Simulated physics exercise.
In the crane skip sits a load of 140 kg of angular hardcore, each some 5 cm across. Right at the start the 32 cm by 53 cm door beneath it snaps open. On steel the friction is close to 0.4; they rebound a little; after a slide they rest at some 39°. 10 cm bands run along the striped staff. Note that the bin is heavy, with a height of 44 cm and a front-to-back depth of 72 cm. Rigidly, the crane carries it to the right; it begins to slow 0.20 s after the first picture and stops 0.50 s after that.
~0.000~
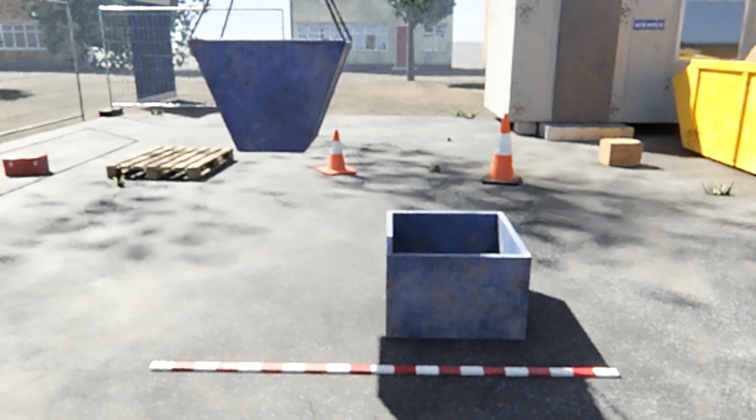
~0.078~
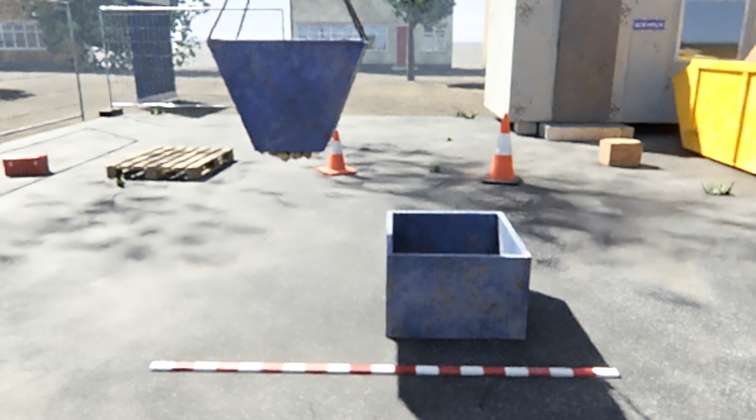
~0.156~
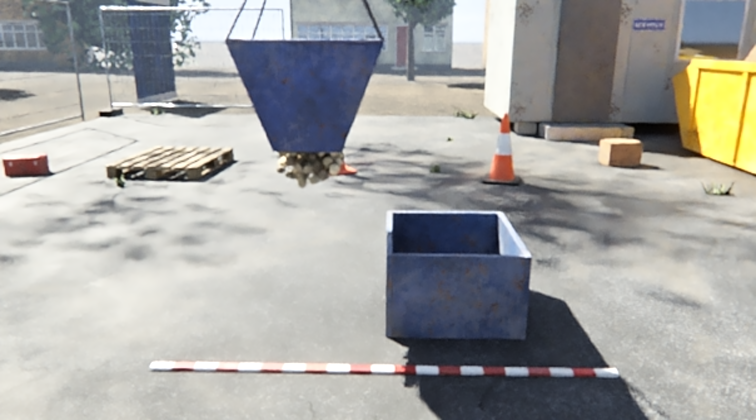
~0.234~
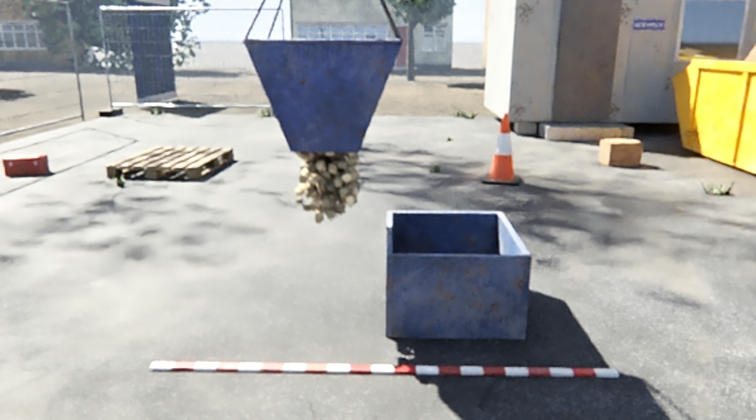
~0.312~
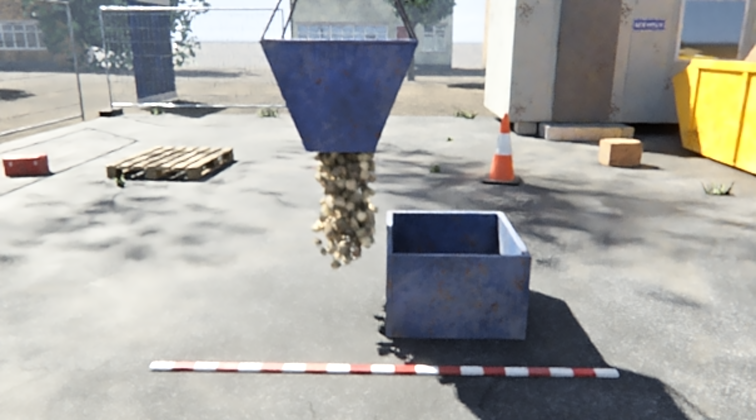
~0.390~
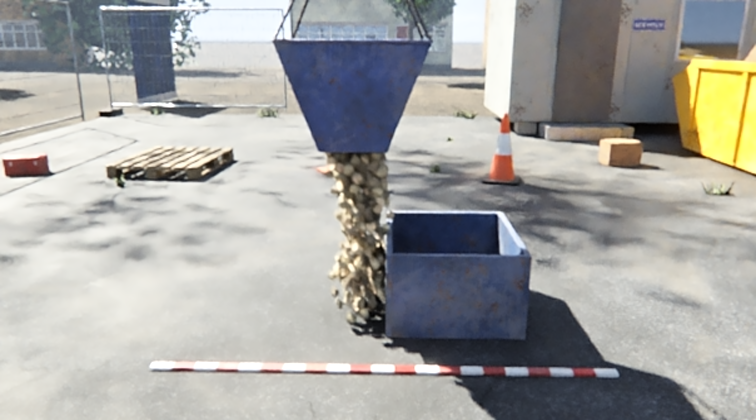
To begin with, a blue crane skip hangs closed-looking above a paved yard, left of an open blue box behind a red-and-white pole. As it moves right, pale angular chunks emerge from its underside, then pour down in a lengthening stream that reaches the ground beside the box's left side.
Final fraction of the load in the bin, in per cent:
About 23 per cent.
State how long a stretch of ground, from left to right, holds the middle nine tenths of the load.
The stretch runs about 110 cm.
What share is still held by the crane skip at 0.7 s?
Roughly 0 percent, give or take.
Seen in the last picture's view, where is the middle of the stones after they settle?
(363, 293).
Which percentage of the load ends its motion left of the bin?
Around 75 in a hundred of the load.
After 0.7 s, 0 % in the crane skip, 77 % falling or lying left of the bin, 22 % falling or lying in the bin, 1 % falling or lying beside or right of the bin; the stones farthest right are at (463, 296).
After 1.1 s, 0 % in the crane skip, 75 % falling or lying left of the bin, 23 % falling or lying in the bin, 1 % falling or lying beside or right of the bin; the stones farthest right are at (499, 291).
After 1.7 s, 0 % in the crane skip, 75 % falling or lying left of the bin, 23 % falling or lying in the bin, 2 % falling or lying beside or right of the bin; the stones farthest right are at (499, 291).
After 2.6 s, 0 % in the crane skip, 75 % falling or lying left of the bin, 23 % falling or lying in the bin, 2 % falling or lying beside or right of the bin; the stones farthest right are at (499, 291).
After 4.5 s, 0 % in the crane skip, 75 % left of the bin, 23 % in the bin, 2 % beside or right of the bin; the stones farthest right are at (499, 291).
